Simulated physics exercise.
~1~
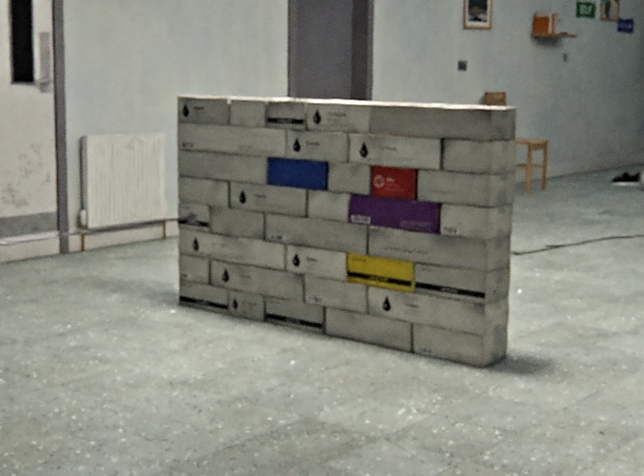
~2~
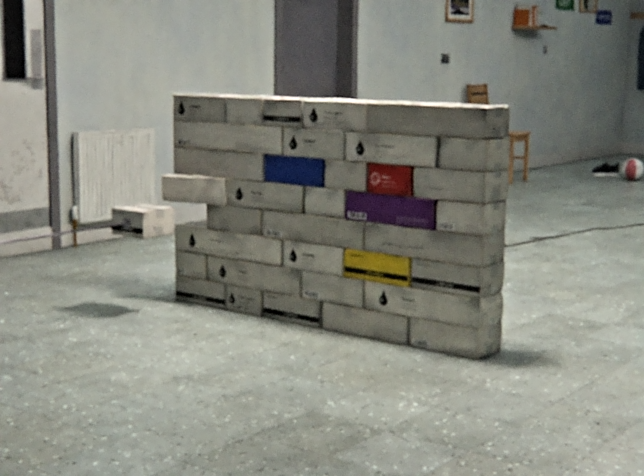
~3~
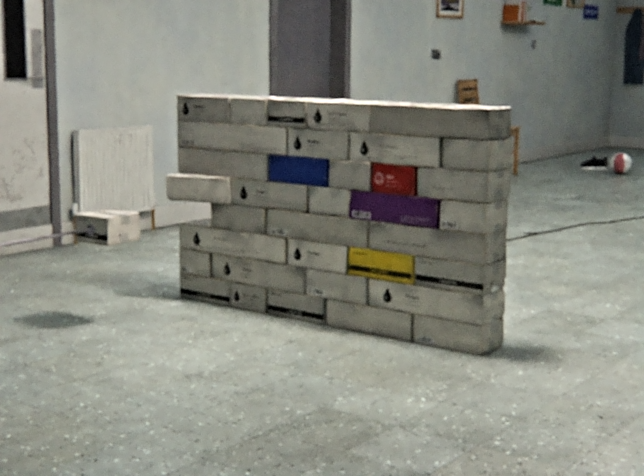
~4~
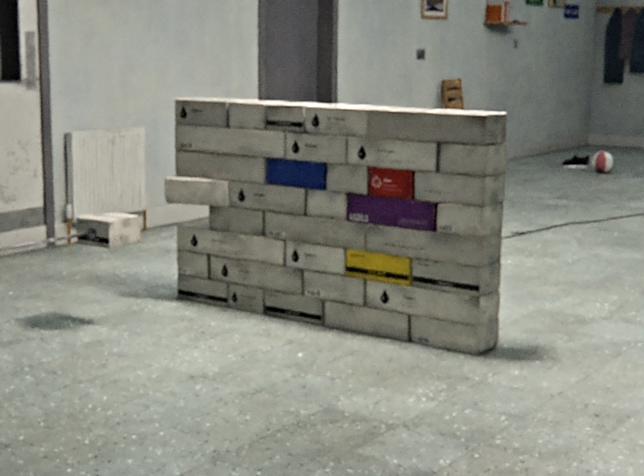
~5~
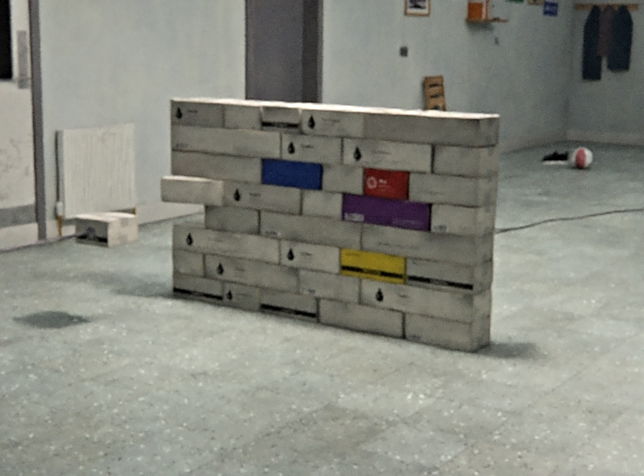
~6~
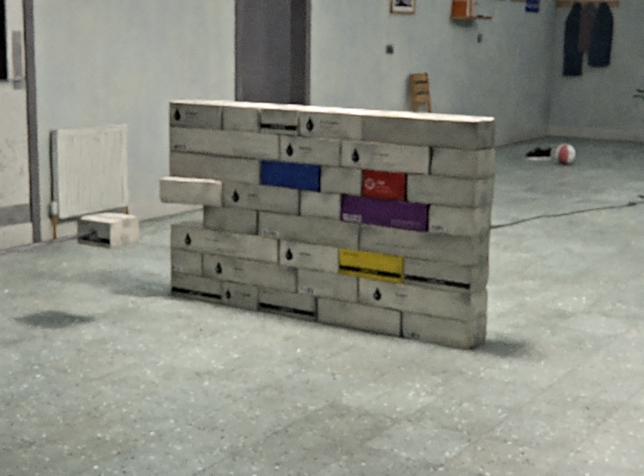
In a pale hallway with a speckled floor, a wall of grey boxes with blue, red, purple and yellow ones among them stands as a box at its left edge slides out leftward and stops, jutting out, while the coloured boxes stay in place and the wall remains standing.
